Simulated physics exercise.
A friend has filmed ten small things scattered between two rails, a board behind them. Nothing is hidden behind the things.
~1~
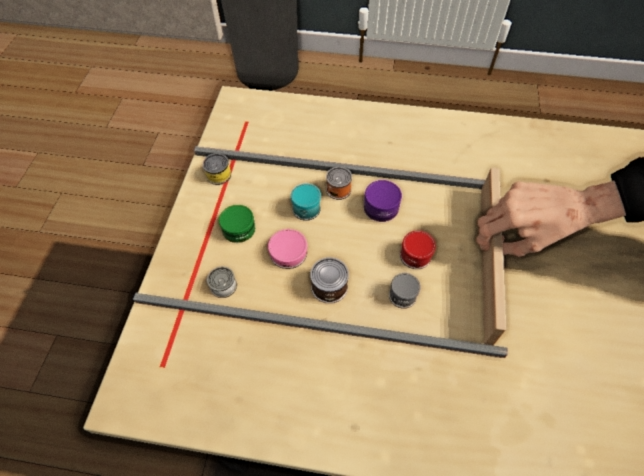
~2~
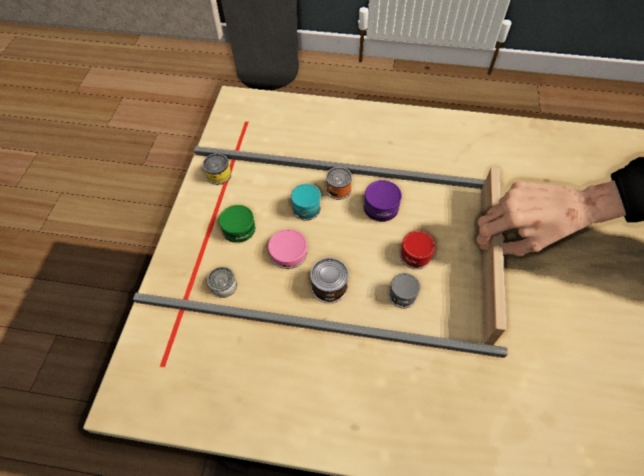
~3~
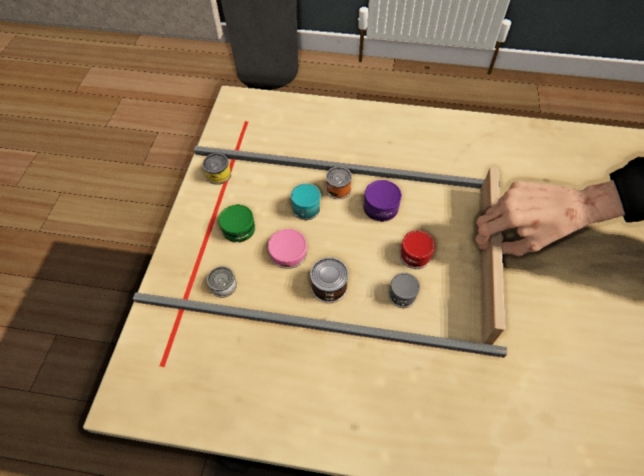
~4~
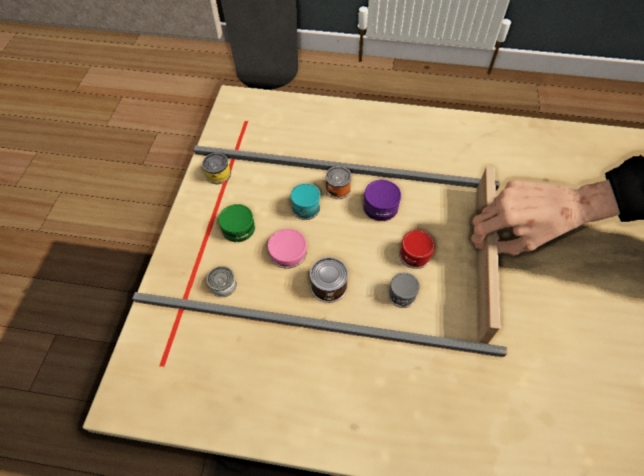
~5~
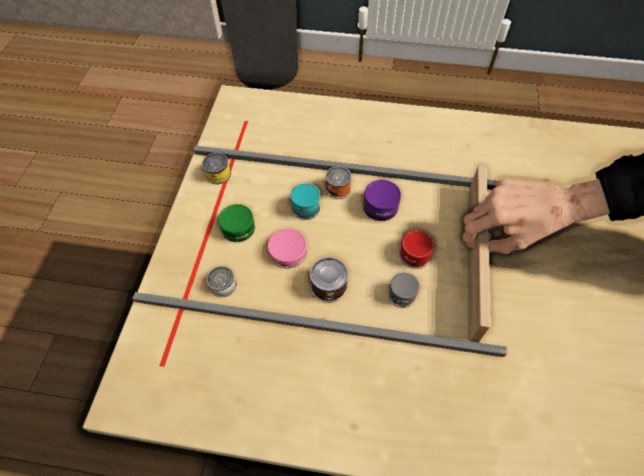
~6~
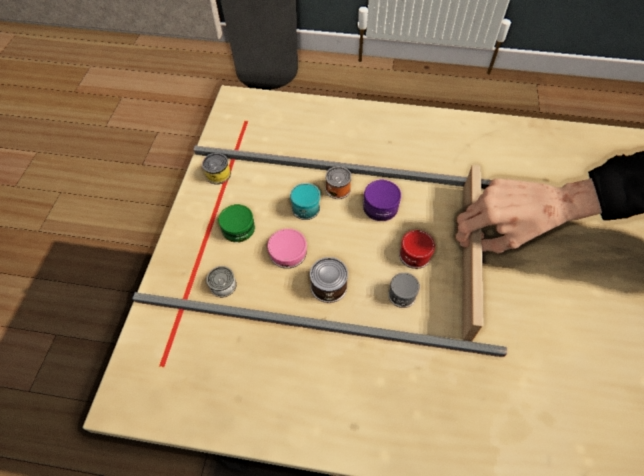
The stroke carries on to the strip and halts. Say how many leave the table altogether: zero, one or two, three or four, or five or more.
The number that fall off is one or two.
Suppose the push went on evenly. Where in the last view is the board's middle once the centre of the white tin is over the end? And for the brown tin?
About (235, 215), and (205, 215) for the other.
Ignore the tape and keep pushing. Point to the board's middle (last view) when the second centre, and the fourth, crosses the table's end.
Near (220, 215) and (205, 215).
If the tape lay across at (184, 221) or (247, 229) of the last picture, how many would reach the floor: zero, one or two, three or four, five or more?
For each place: Five or over; not one.
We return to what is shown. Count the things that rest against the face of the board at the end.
The number is 4.
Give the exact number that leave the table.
Fallen: 2.
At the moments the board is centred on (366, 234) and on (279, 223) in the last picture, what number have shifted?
At the one place 5, at the other 9.
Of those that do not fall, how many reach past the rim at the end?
The number is 4.
A little later, none off yet; yellow tin at rest near (217, 169); green tub at rest near (237, 224); white tin at rest near (222, 282).
Next, none off yet; yellow tin at rest near (217, 169); green tub shifted about its own width near (195, 224); white tin shifted well along near (162, 284).
When it is over, the number that fall off is one or two; down, white tin and green tub.
